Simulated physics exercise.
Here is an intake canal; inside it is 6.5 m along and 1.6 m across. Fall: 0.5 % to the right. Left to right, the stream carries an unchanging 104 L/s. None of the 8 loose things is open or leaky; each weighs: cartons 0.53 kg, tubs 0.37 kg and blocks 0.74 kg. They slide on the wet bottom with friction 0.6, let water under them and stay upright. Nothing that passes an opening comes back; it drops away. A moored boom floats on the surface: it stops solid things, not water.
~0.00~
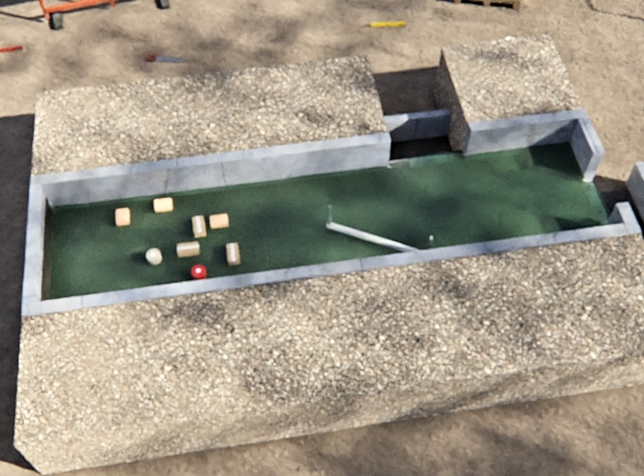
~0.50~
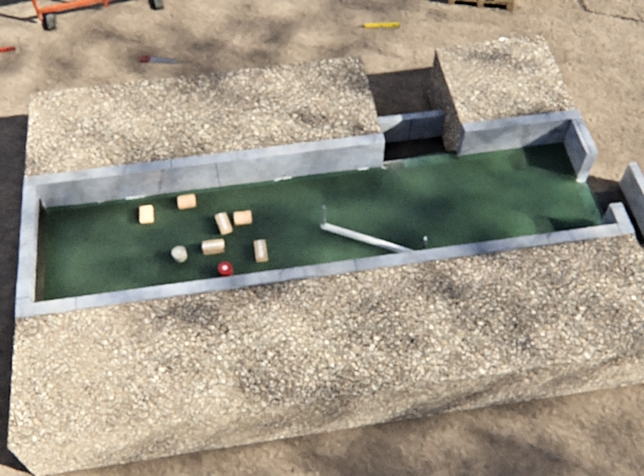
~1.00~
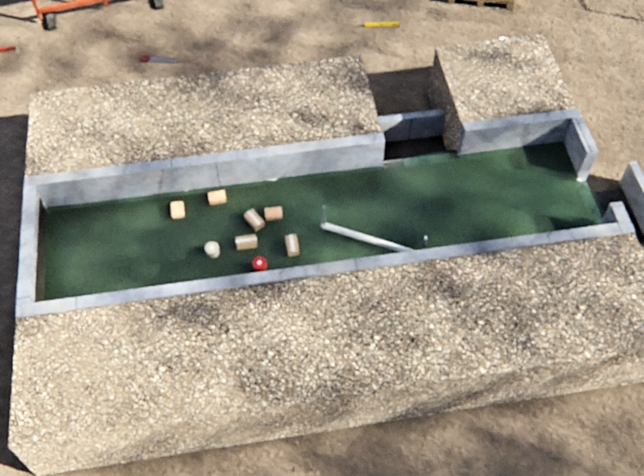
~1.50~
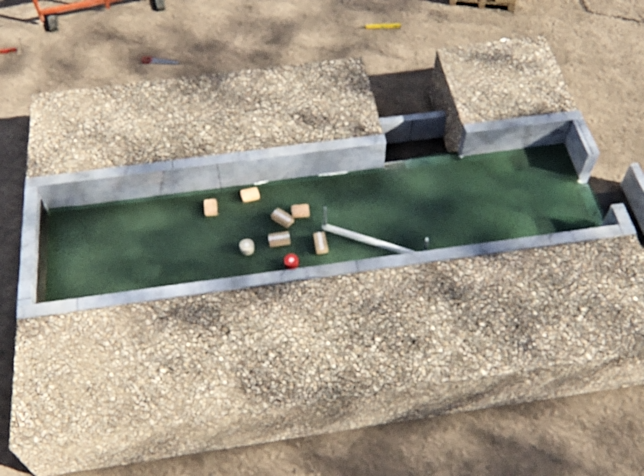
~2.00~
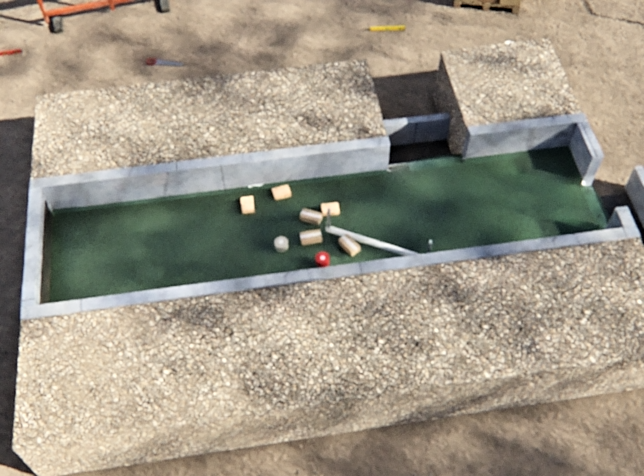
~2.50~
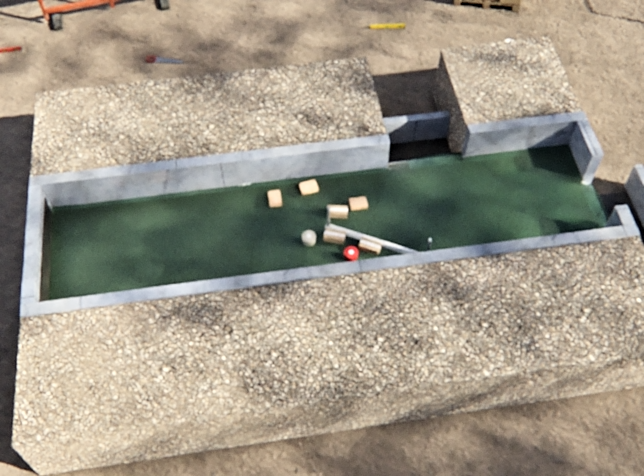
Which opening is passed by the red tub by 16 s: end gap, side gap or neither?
Neither.
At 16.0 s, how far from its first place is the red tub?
250 cm.
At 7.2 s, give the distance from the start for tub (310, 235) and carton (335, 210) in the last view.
250 cm; washed out.
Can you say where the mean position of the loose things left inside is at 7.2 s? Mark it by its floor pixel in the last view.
Near (399, 265).
After 3.5 s the red tub is near (387, 258), 2.2 m from its start, afloat; 0 of 8 are out; 8 afloat.
After 7.2 s the red tub is near (406, 264), 2.4 m from its start, afloat; 4 of 8 are out; 4 afloat.
After 12.0 s the red tub is near (406, 264), 2.4 m from its start, afloat; 4 of 8 are out; 4 afloat.
After 16.0 s the red tub is near (406, 264), 2.4 m from its start, afloat; 4 of 8 are out; 4 afloat.
